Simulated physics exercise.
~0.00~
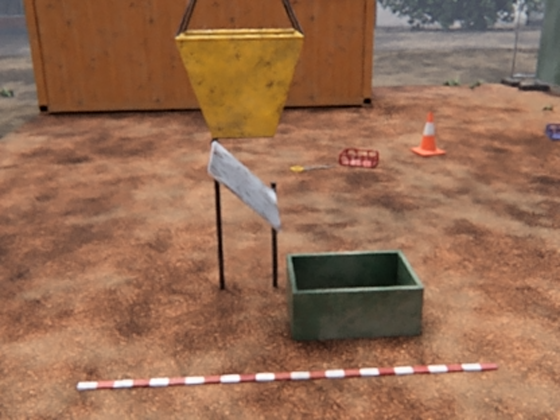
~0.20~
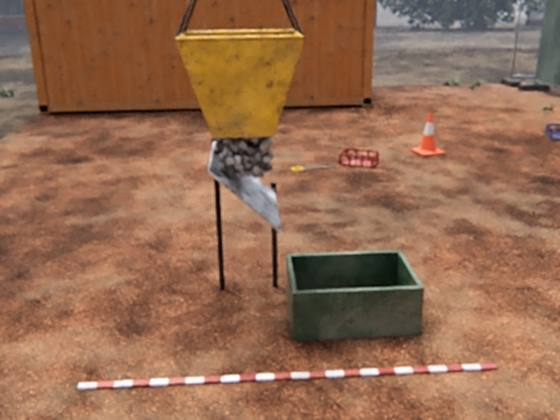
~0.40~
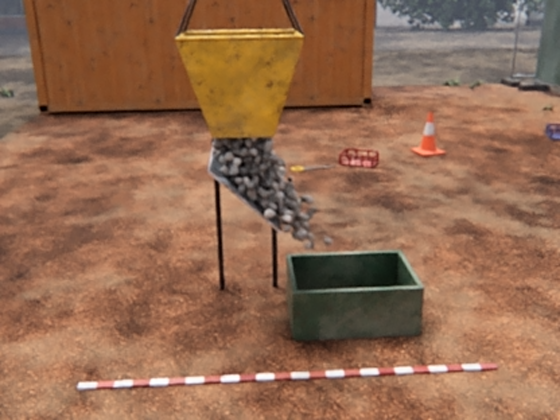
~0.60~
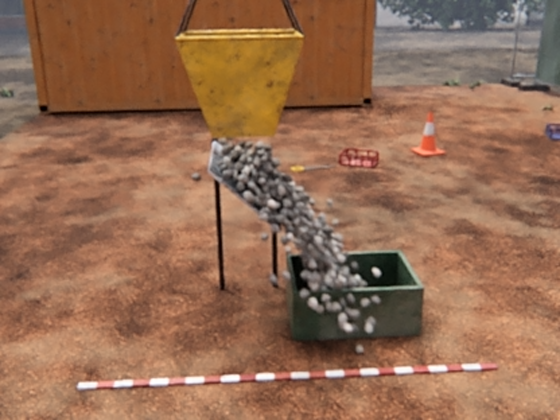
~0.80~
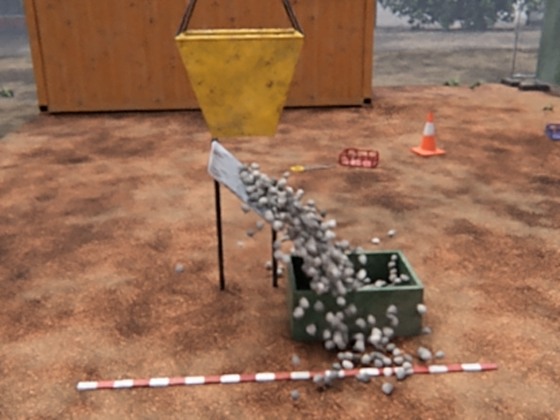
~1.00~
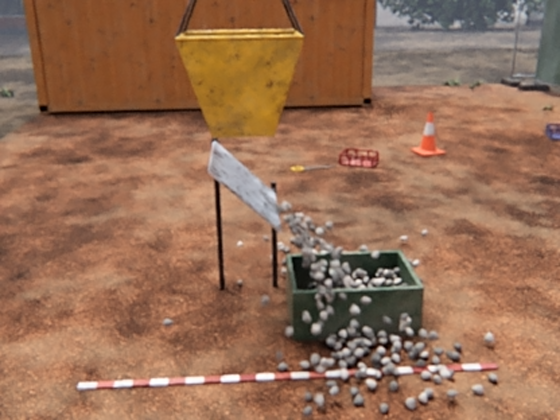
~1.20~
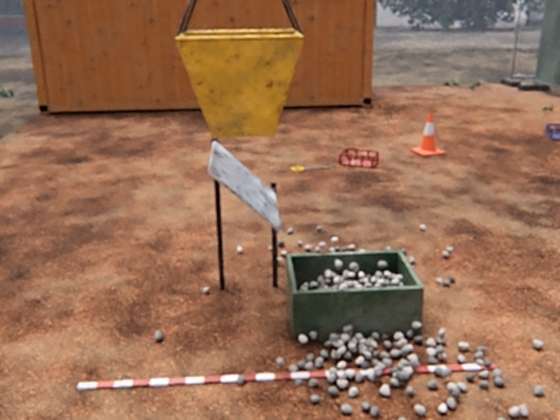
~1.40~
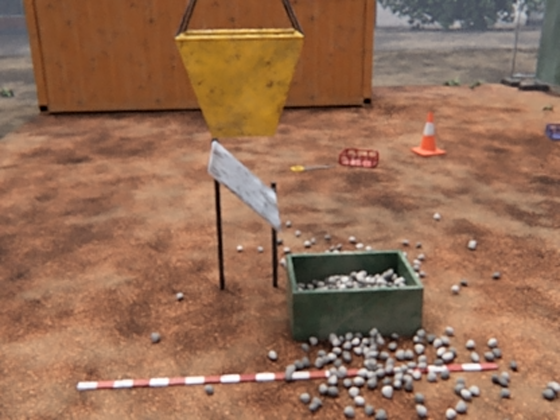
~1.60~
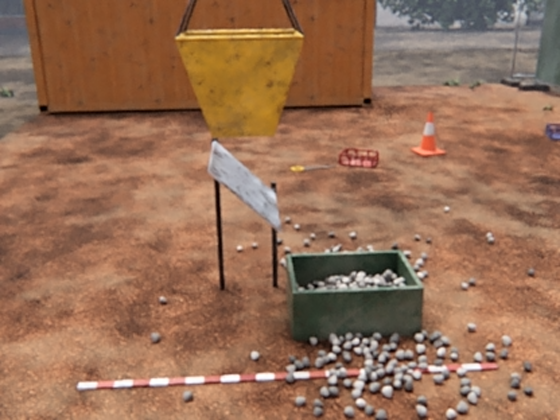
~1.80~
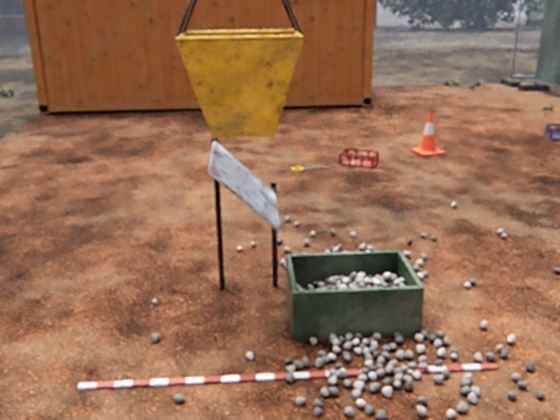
On reddish dirt, stones drop from a yellow skip, slide into a green bin and scatter.
